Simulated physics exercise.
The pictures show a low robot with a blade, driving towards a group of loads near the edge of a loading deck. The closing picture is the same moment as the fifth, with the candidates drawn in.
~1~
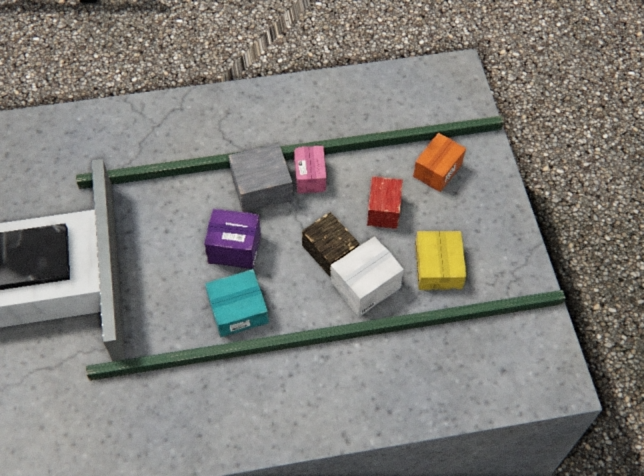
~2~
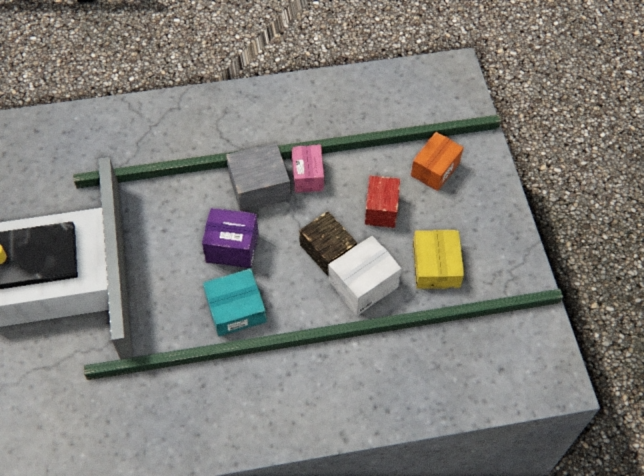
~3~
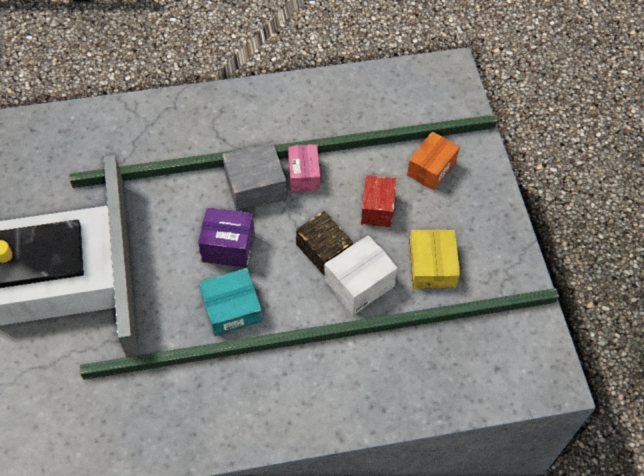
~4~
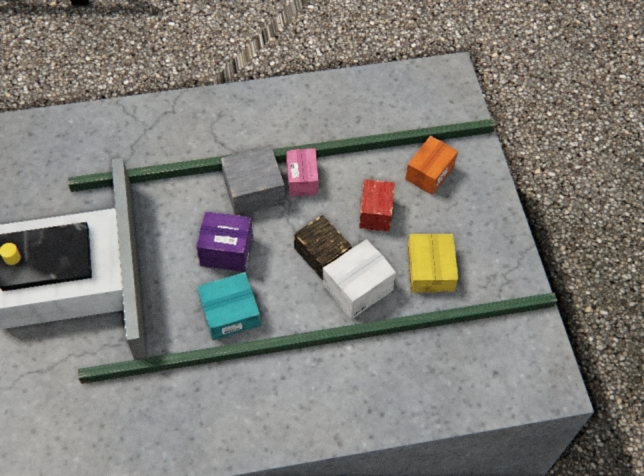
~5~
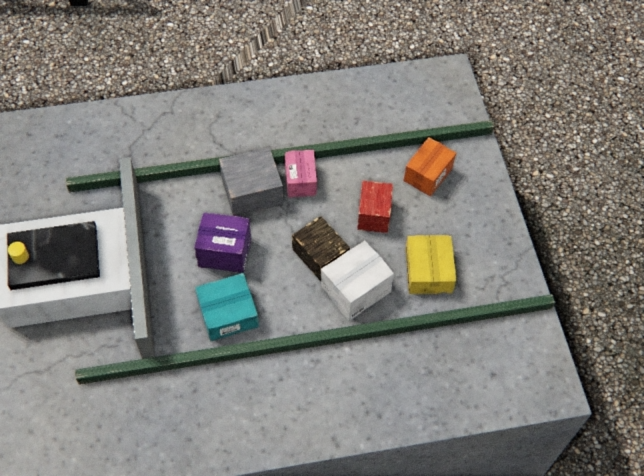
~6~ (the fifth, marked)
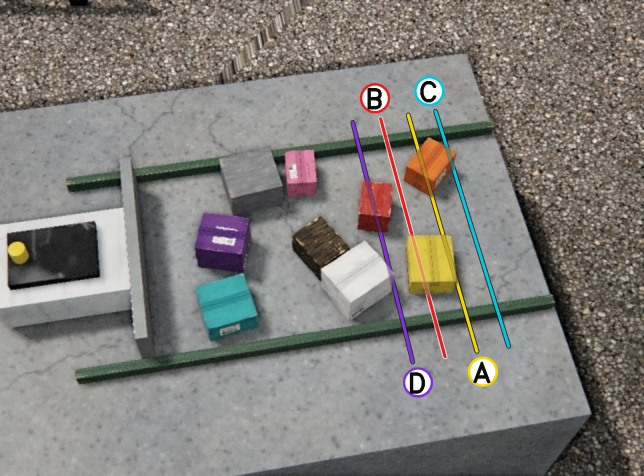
White robot with a wide grey blade creeping right across a concrete deck towards scattered colourful boxes, which stay in place.
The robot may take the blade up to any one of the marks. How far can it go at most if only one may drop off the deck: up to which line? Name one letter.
As far as mark B.
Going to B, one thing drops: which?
It is the yellow parcel.
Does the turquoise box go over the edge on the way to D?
By then, no.
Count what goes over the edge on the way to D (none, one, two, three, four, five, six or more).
In all, none.
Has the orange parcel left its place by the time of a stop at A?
Yes.
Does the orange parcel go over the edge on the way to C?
Yes.
On the copy, A at (440, 224); B at (410, 228); C at (469, 220); D at (380, 233).
On B. First, robot (163, 238); grey crate (258, 182); turquoise box (277, 302).
Then, robot (265, 223); yellow parcel (471, 258); white box (428, 278).
Finally, robot (342, 212); yellow parcel over the edge; orange parcel (491, 150); one fallen.
By contrast, A drops two; C drops six; D is within the limit but short.
